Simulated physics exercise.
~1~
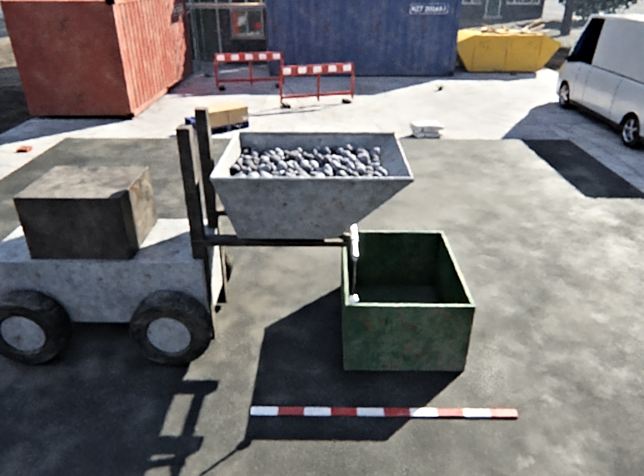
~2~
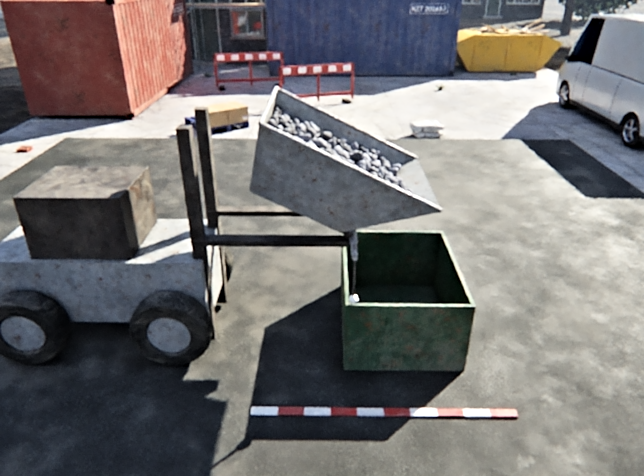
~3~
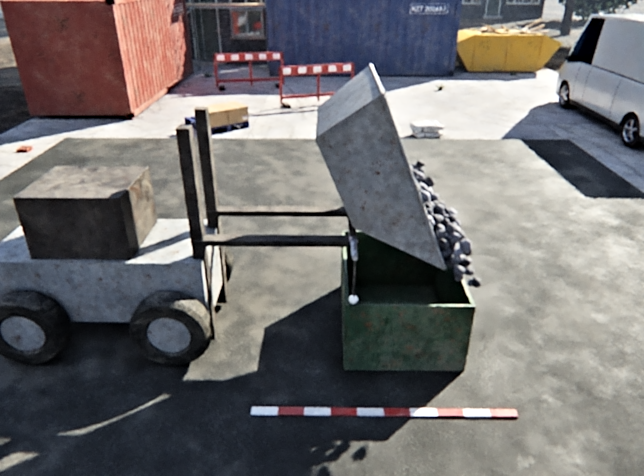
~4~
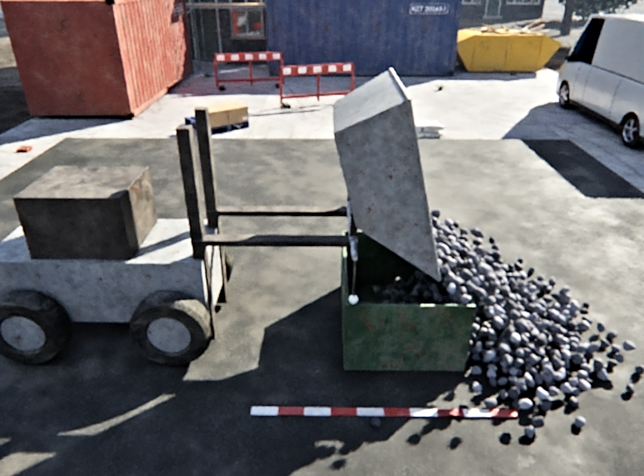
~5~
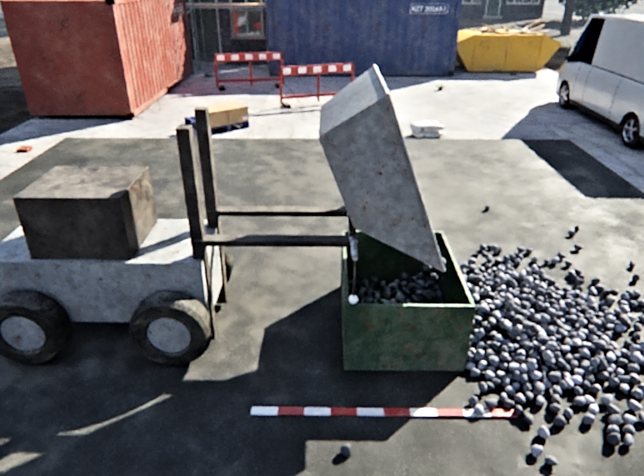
In a paved yard with shipping containers and a parked van, a fork truck tipped a grey skip of round stones over a green bin; some landed inside, but most poured past its right side and scattered across the ground.
